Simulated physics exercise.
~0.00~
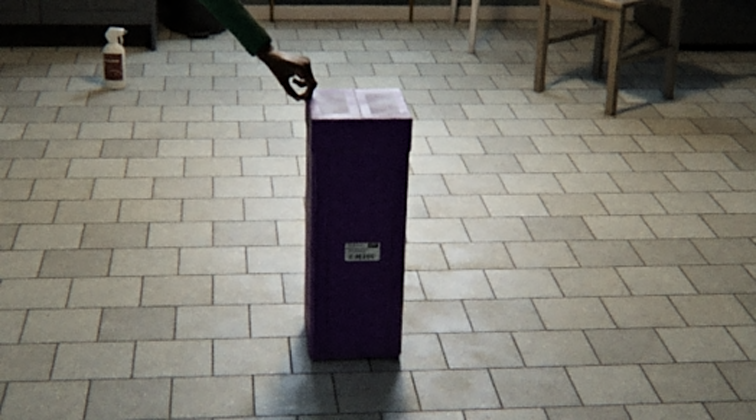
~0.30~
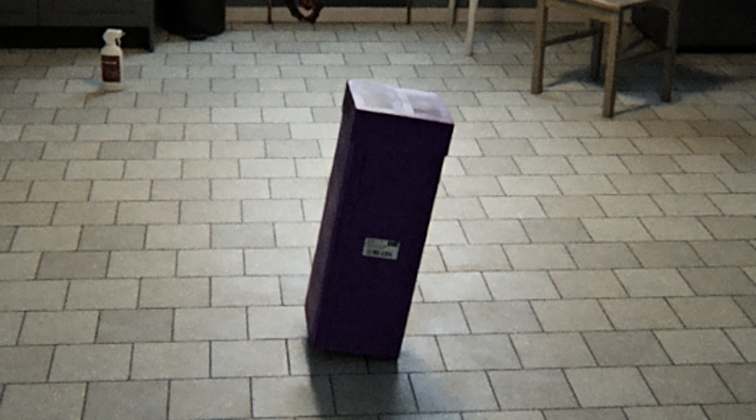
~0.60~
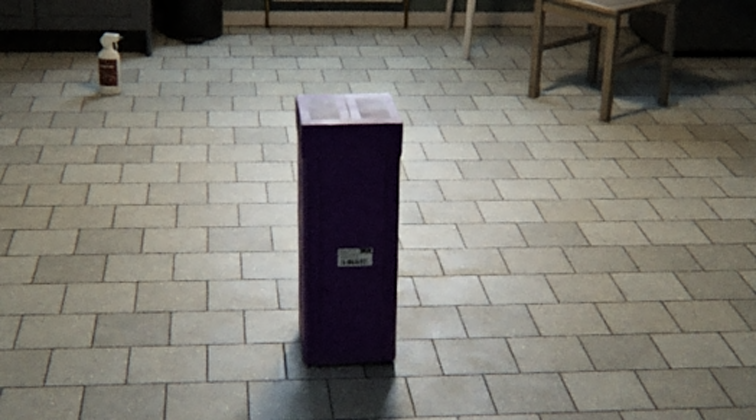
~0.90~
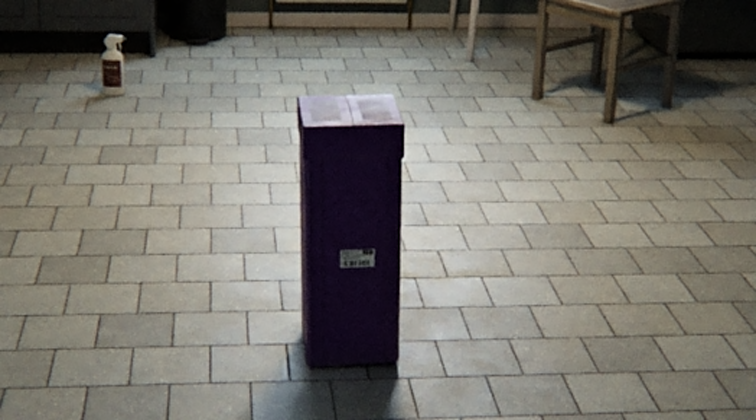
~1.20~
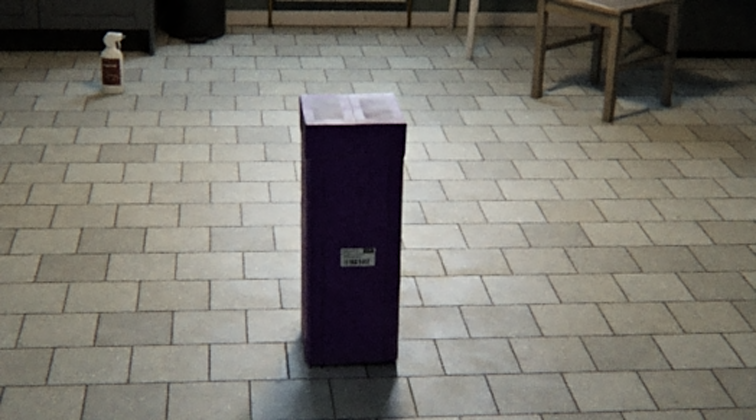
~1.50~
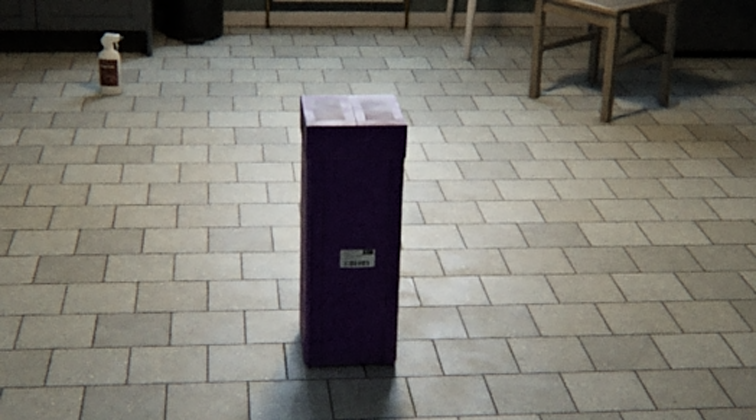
On a tiled floor, a hand releases a tall purple box, which leans right, then rocks back and settles upright.
